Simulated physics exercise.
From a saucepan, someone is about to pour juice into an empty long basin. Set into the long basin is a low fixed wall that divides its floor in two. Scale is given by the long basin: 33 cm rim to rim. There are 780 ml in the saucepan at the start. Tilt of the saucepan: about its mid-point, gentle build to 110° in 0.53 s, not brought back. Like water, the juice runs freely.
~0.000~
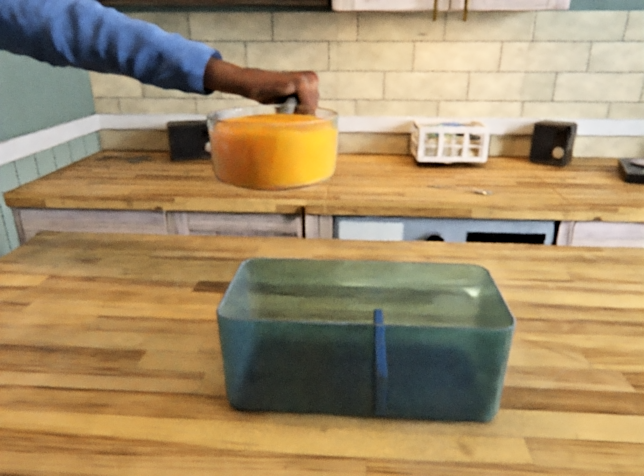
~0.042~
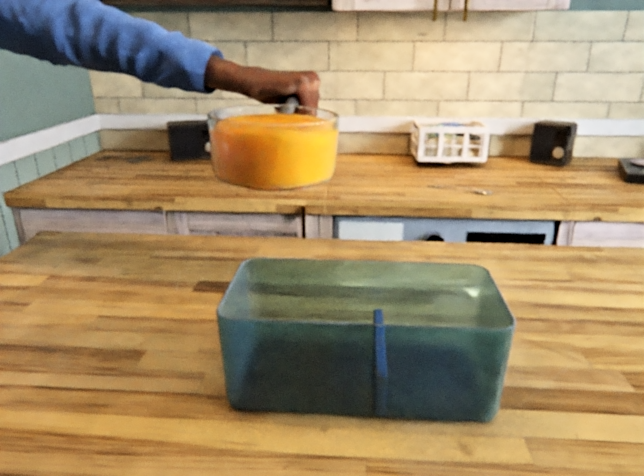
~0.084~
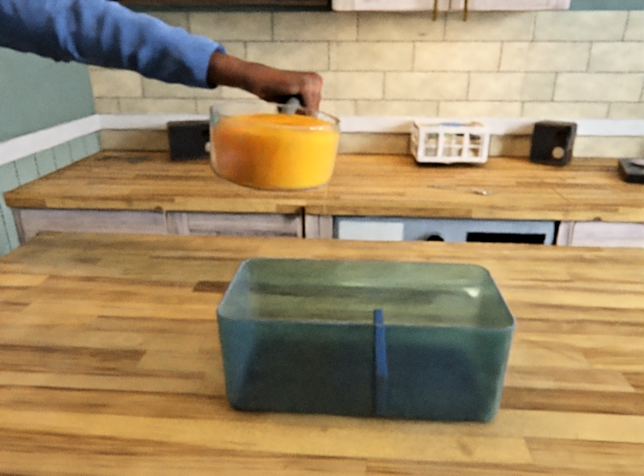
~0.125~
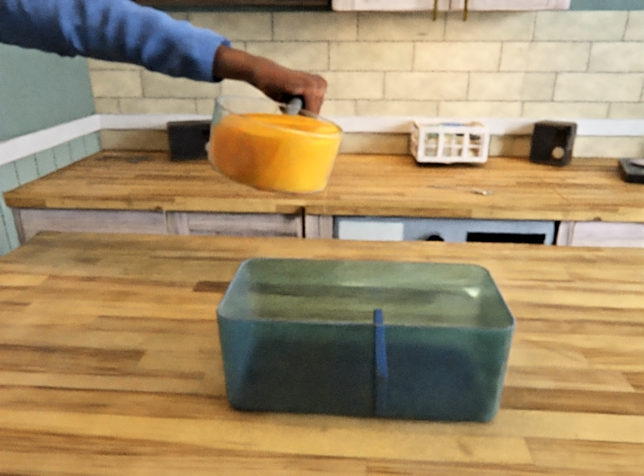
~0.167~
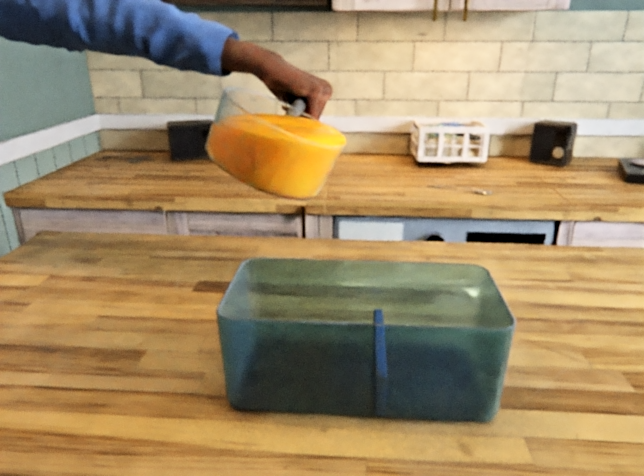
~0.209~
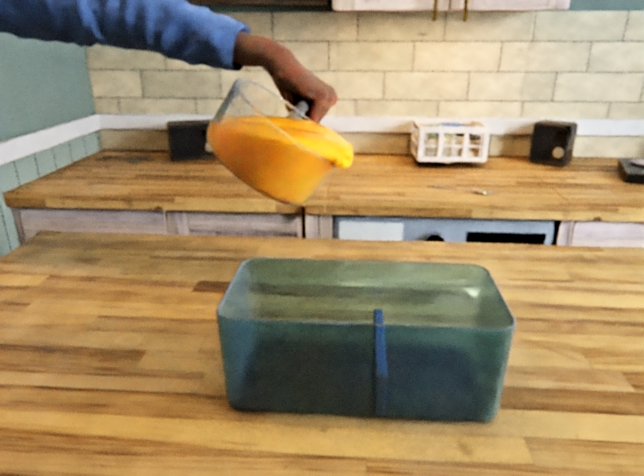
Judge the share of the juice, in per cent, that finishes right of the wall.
45 percent, roughly.
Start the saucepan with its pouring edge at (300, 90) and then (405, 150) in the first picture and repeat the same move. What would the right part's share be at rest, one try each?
It comes to 15 per cent, and then 85 per cent.
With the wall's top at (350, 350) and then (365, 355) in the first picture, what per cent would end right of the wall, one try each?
In turn about 75 and 65 per cent.
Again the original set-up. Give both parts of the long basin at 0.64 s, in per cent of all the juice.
Around 42 on the left and around 50 on the right.
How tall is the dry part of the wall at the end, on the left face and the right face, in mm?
For the left, around 40 mm; for the right, around 38 mm.
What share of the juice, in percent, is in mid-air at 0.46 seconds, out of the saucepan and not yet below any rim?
My guess is roughly 54 %.
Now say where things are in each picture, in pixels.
In the first frame, it leans 0°; its right rim is at (337, 116); the juice meets the walls at (215, 123) and (335, 124); the long basin's rim runs from (231, 286) to (500, 295); the wall's top is at (380, 340).
In the second frame, it leans 2°; its right rim is at (338, 118); the juice meets the walls at (215, 122) and (336, 124).
In the third frame, it leans 7°; its right rim is at (340, 124); the juice meets the walls at (217, 120) and (337, 127).
In the fourth frame, it leans 15°; its right rim is at (342, 134); the juice meets the walls at (219, 119) and (340, 129).
In the fifth frame, it leans 25°; its right rim is at (342, 146); the juice meets the walls at (219, 121) and (342, 139); 2 per cent is over the edge.
In the sixth frame, it leans 37°; its right rim is at (340, 160); the juice meets the walls at (216, 120) and (332, 144); 8 per cent is over the edge.
After 0.46 s the tilt is 105° and 16 per cent is still to pour, 5 is left of the wall and 25 right of it.
After 0.64 s the tilt is 110° and 2 per cent is still to pour, 41 is left of the wall and 50 right of it.
After 0.82 s the tilt is 110° and 0 per cent is still to pour, 50 is left of the wall and 44 right of it.
After 1.03 s the tilt is 110° and 0 per cent is still to pour, 52 is left of the wall and 45 right of it.
In the end 52 per cent lies left of the wall, 45 right of it and 4 outside.
